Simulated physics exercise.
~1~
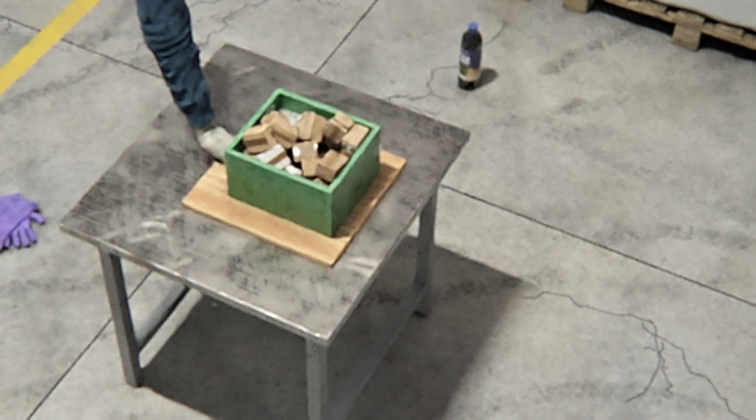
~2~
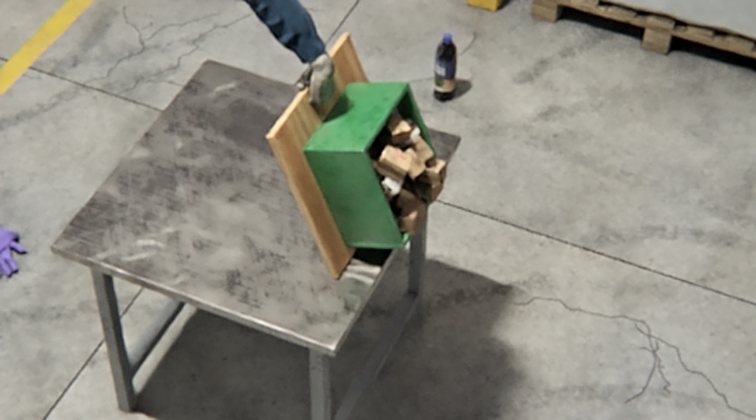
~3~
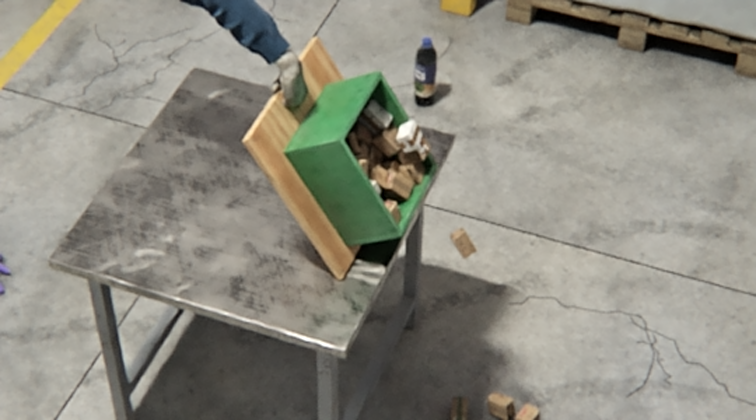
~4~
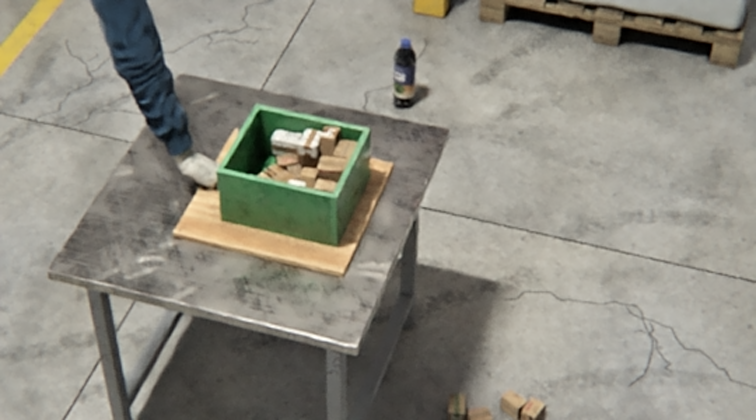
We see a gloved hand tip a board holding a green box of small wooden blocks steeply to the right on a metal table, spilling several onto the floor, then lower it flat, with most blocks still in the box.
